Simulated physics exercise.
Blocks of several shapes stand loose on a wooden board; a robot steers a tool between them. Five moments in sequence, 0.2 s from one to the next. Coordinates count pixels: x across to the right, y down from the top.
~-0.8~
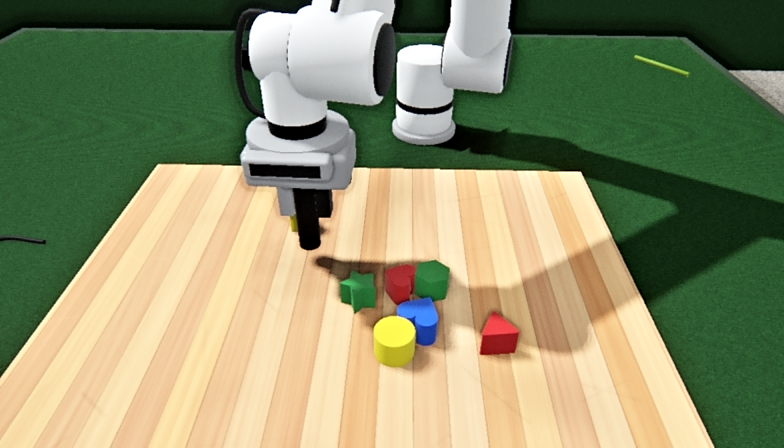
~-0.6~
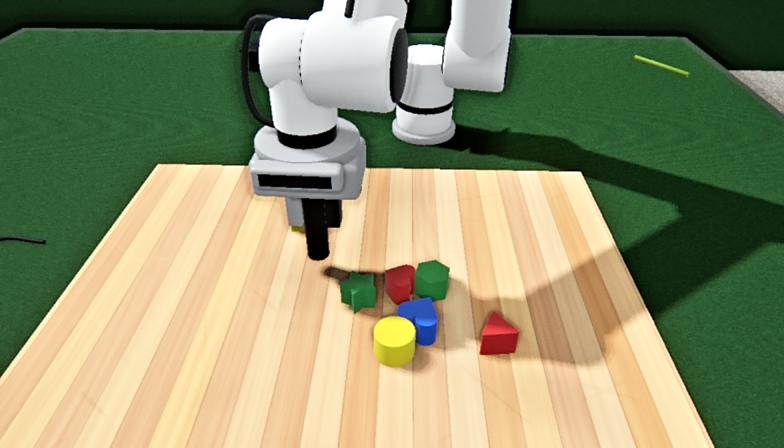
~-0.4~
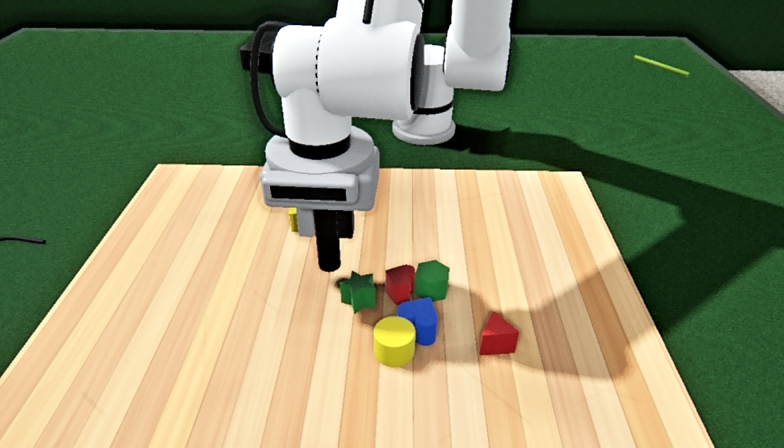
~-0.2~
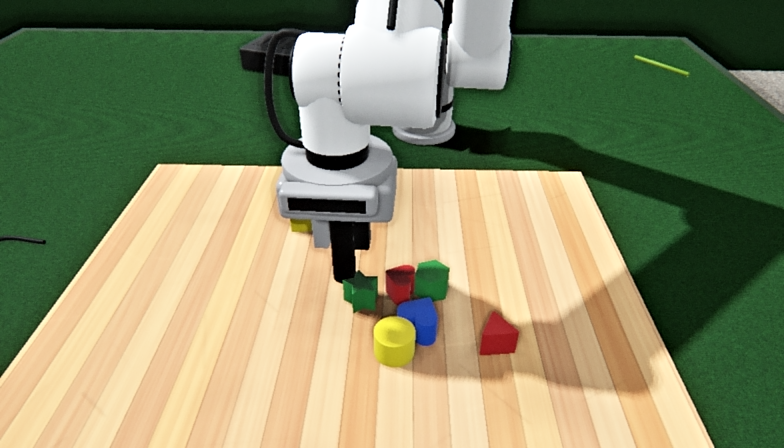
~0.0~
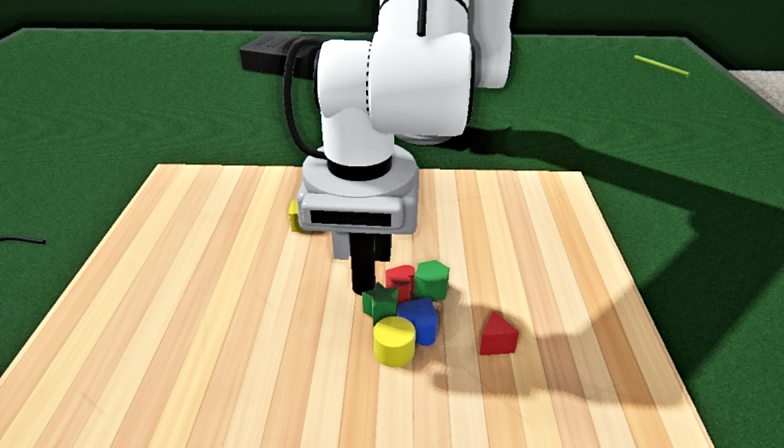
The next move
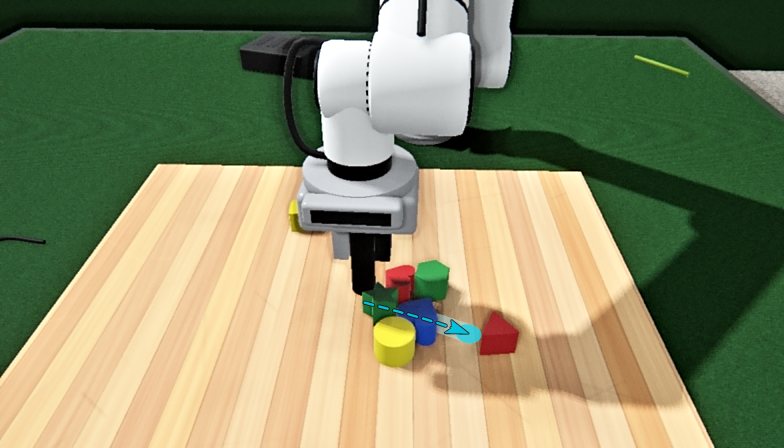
We see loose colored blocks on a wooden board as a robot arm moves its black tool rightward and toward the viewer, reaching the green star block and pushing it slightly closer to the yellow, red and blue blocks.
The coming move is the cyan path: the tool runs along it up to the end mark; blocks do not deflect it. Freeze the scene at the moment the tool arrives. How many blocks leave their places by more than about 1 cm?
The answer is two blocks, counting only moves over 1 cm.
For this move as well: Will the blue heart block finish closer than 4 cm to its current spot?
No, it doesn't check out.
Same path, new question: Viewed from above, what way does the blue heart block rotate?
The blue heart block rotates counterclockwise.
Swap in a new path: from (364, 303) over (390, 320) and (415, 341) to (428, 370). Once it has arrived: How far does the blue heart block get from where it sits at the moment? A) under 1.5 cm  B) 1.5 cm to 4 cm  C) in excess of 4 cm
C
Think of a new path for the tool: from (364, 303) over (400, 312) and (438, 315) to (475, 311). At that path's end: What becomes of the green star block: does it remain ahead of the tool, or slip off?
No longer ahead of the tool.
The line goes from (364, 303) through (398, 312) and (433, 322) to (469, 334).
On the path given first. One third of the way, tool at (399, 297); green star block at (406, 308), turned 35° clockwise; red heart block at (406, 274), turned 25° anticlockwise; blue heart block at (435, 320), turned 30° anticlockwise.
Two thirds of the way, tool at (435, 307); green star block at (425, 318), turned 75° clockwise; yellow disc at (395, 334); red heart block at (406, 274), turned 30° anticlockwise; blue heart block at (452, 338), turned 35° anticlockwise.
At the end, tool at (470, 319); green star block at (429, 319), turned 90° clockwise; yellow disc at (395, 334); red heart block at (406, 274), turned 30° anticlockwise; blue heart block at (454, 341), turned 40° anticlockwise.
